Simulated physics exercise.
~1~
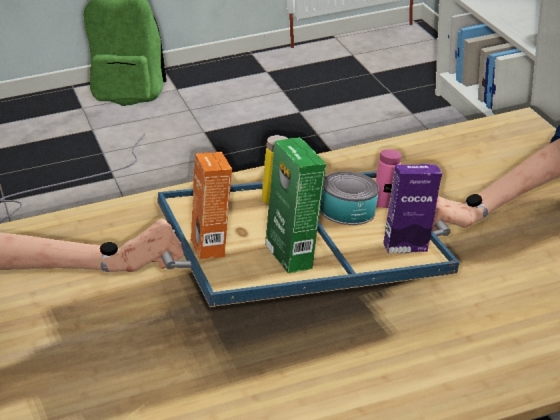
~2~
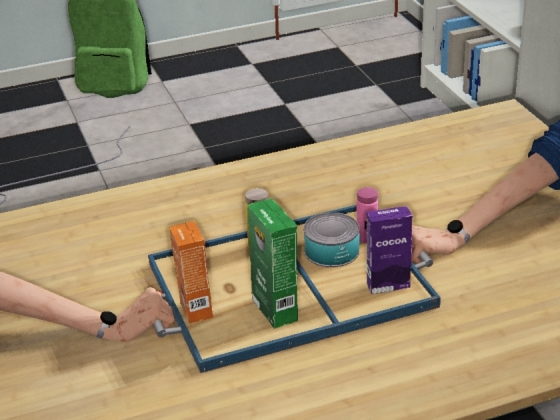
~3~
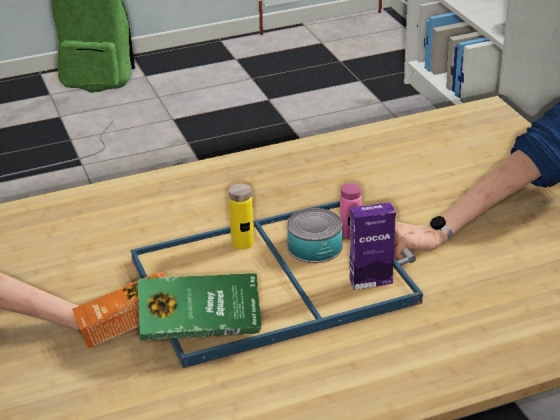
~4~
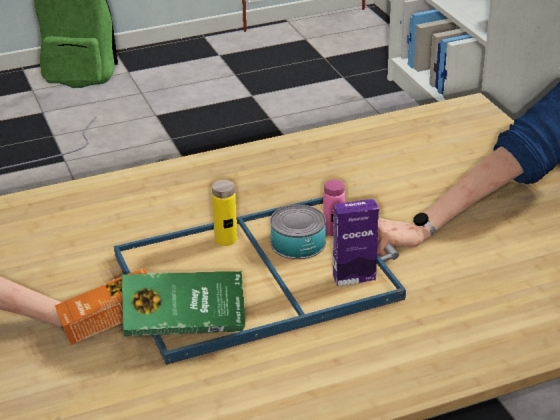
A blue-rimmed serving tray with a cross bar, gripped by a hand at each end, hovers just above a wooden table, carrying six items that include a purple cocoa packet, a turquoise tub and a pink shaker. The hands bring it down until it lies flat on the tabletop, with everything still standing. The orange carton and the green packet then topple to the left. The carton ends on its side off the tray by the left hand, and the green packet lies across the tray's left edge. The yellow shaker, tub, pink shaker and purple packet stay upright.
